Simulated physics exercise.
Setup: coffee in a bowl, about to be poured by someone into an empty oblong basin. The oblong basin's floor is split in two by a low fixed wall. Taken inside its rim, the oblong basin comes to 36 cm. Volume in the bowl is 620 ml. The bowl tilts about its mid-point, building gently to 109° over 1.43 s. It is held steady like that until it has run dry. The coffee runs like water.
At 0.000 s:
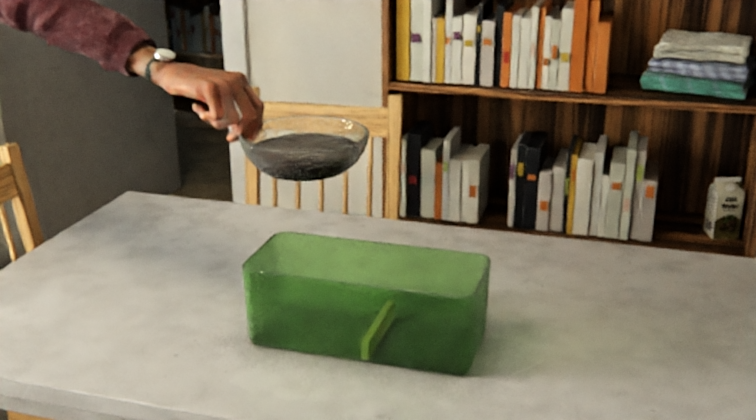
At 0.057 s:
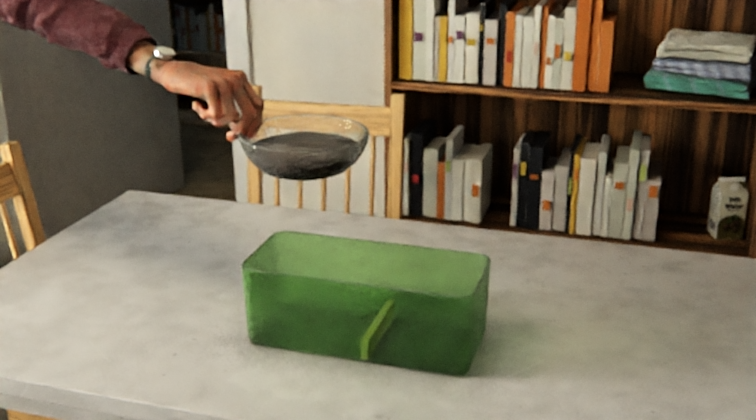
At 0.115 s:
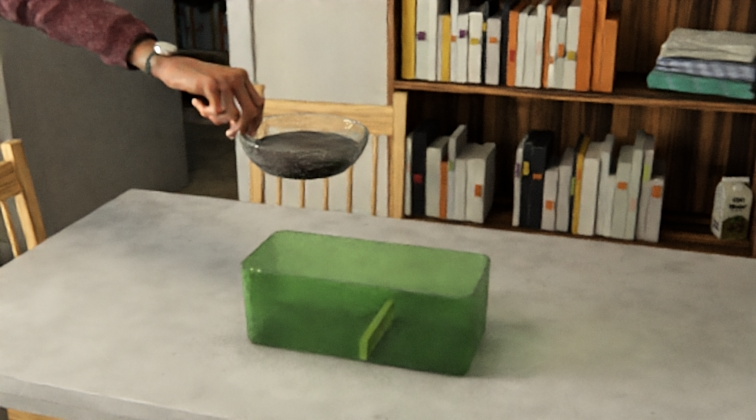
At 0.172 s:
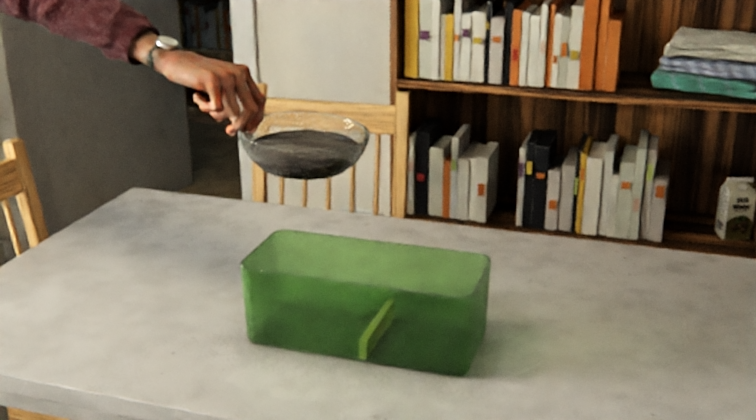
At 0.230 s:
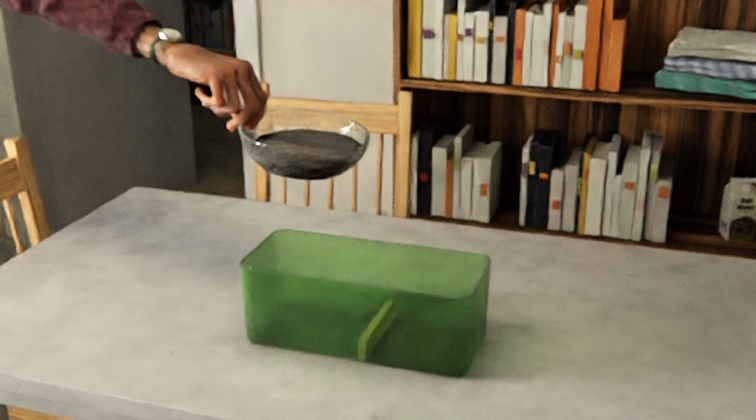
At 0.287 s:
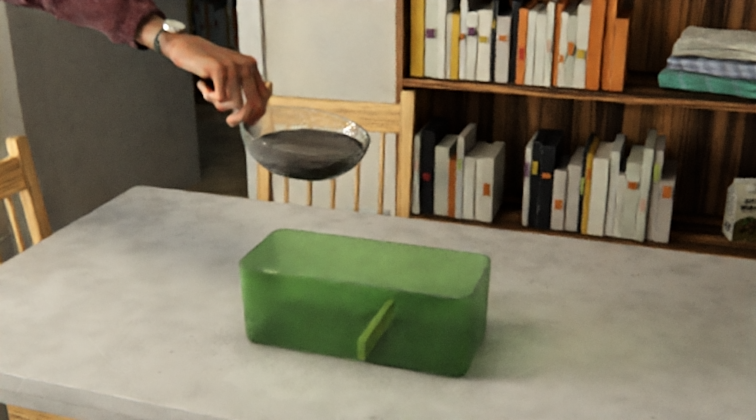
At a grey table, a hand slowly tilts a clear bowl of dark liquid rightward above a green basin.
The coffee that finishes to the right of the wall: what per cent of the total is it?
It is about 74 per cent of the total.
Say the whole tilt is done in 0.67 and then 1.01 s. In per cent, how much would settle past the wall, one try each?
About 65 %, then about 70 %.
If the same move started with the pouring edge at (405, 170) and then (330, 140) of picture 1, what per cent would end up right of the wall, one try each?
First 90, then 40 per cent.
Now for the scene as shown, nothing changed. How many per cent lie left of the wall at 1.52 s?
That share comes to around 24 in a hundred.
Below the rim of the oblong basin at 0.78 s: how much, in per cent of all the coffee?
About 28%.
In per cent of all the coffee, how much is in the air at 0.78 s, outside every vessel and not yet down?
About 38 per cent.
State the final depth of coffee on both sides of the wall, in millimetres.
Some 6 mm on the left and some 22 mm on the right.
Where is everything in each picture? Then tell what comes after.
In the first frame, tilt 0°; pouring edge (365, 140); surface from (254, 143) to (361, 152); the oblong basin's rim runs from (259, 250) to (482, 277); the wall's top is at (379, 321).
In the second frame, tilt 0°; pouring edge (365, 139); surface from (254, 142) to (361, 151).
In the third frame, tilt 2°; pouring edge (365, 140); surface from (254, 140) to (360, 152).
In the fourth frame, tilt 4°; pouring edge (365, 142); surface from (255, 139) to (361, 152).
In the fifth frame, tilt 7°; pouring edge (366, 145); surface from (256, 137) to (361, 152).
In the sixth frame, tilt 10°; pouring edge (366, 148); surface from (257, 136) to (362, 152).
By 0.78 s the tilt is 62° and 34 per cent is still to pour, 1 is left of the wall and 27 right of it.
By 1.14 s the tilt is 98° and 0 per cent is still to pour, 20 is left of the wall and 78 right of it.
By 1.52 s the tilt is 109° and 0 per cent is still to pour, 25 is left of the wall and 75 right of it.
By 1.93 s the tilt is 109° and 0 per cent is still to pour, 26 is left of the wall and 74 right of it.
At rest 26 per cent lies left of the wall, 74 right of it and 1 outside.
